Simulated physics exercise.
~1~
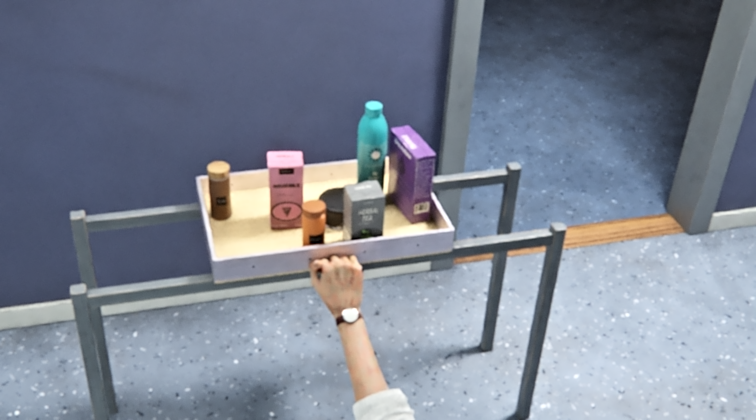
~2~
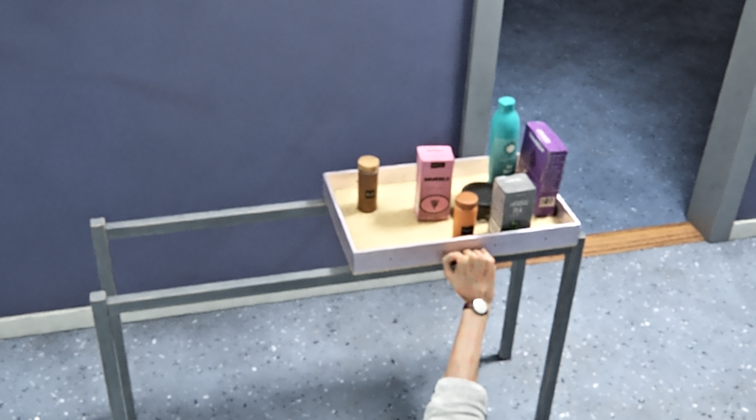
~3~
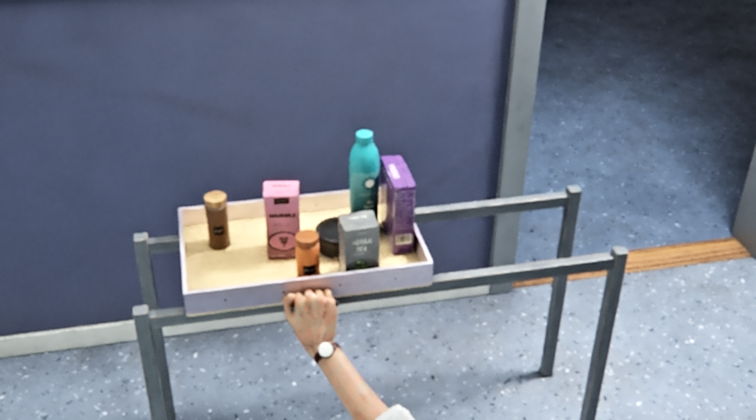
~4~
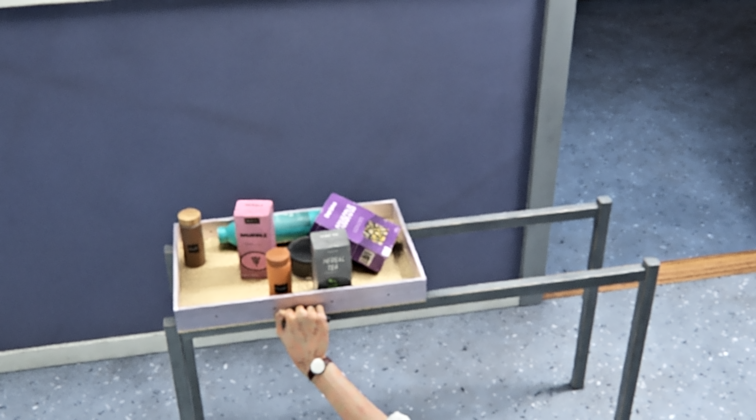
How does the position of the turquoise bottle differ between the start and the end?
The turquoise bottle stands upright in the tray at the start, but at the end it is lying on its side.
